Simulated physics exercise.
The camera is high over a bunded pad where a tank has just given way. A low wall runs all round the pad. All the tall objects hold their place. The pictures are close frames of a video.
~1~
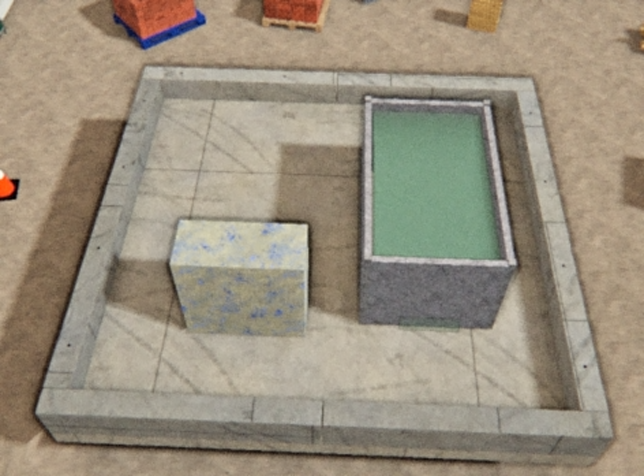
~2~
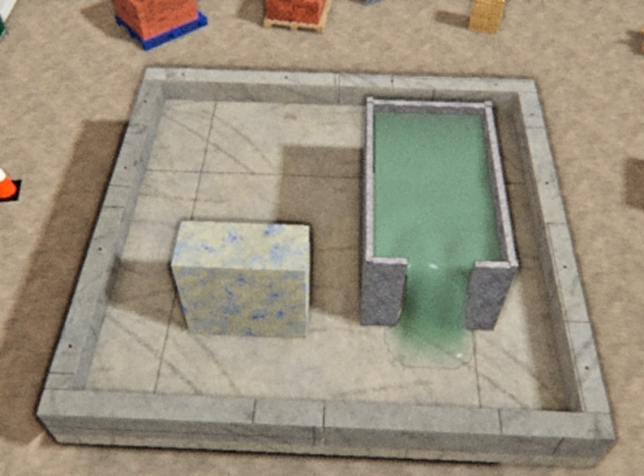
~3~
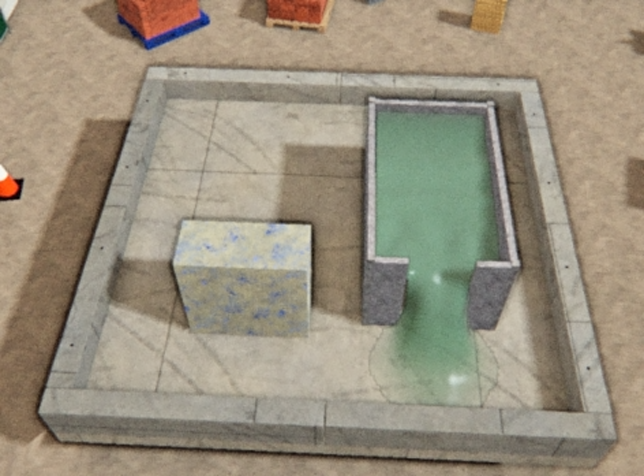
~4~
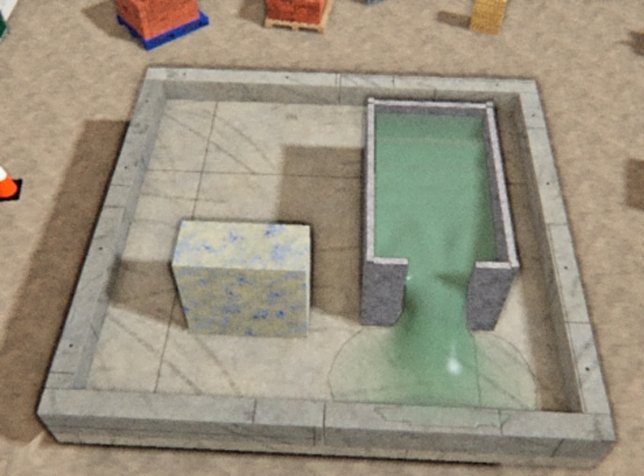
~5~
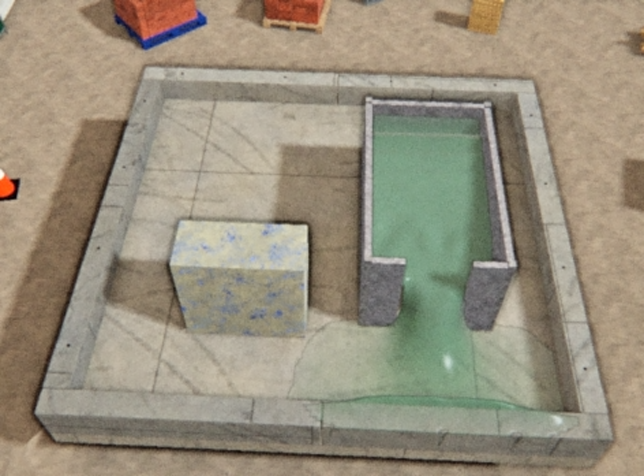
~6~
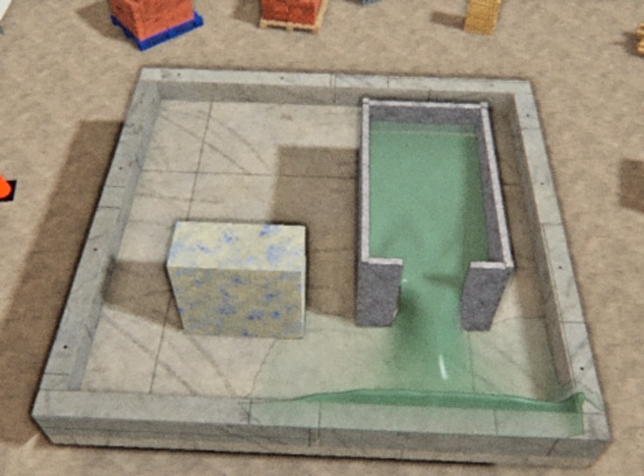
On a walled concrete pad, the near side of a grey tank opened and green water poured out, spreading across the floor to the front wall and sideways along it, while a speckled block stayed still.
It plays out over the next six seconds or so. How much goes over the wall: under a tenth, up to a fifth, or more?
Over the wall goes a tenth to a fifth.
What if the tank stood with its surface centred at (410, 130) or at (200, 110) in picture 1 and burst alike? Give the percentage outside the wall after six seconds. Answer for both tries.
About 6 and 8 per cent.
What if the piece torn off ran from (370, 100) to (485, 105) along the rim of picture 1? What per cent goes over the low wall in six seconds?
Near 24 in a hundred.
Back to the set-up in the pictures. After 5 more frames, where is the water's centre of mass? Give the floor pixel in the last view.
Close to (402, 298).
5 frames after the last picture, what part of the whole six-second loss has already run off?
I make it 35 per cent.
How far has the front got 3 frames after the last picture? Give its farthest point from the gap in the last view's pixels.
Near (78, 405).
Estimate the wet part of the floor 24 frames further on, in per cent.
Some 95 per cent.
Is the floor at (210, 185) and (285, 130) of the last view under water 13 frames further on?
In that order: Covered, not flooded.
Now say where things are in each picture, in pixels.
The first picture shows the tank at (432, 180) is whole and still.
In the second picture, water pours out at (432, 300) and has run to (453, 361).
In the third picture, water pours out at (433, 303) and has run to a hidden place.
In the fourth picture, the front is at a hidden place, out from the gap at (431, 305).
In the fifth picture, the front is at a hidden place, out from the gap at (429, 305).
In the sixth picture, the front is at a hidden place, out from the gap at (426, 306).
A moment on, water covers 25 % of the floor; the low wall has let 2 % over.
Next, water covers 35 % of the floor; the low wall has let 5 % over.
Then, water covers 50 % of the floor; the low wall has let 13 % over.
Later, water covers 80 % of the floor; the low wall has let 14 % over.
In the end, water covers 85 % of the floor; the low wall has let 14 % over.
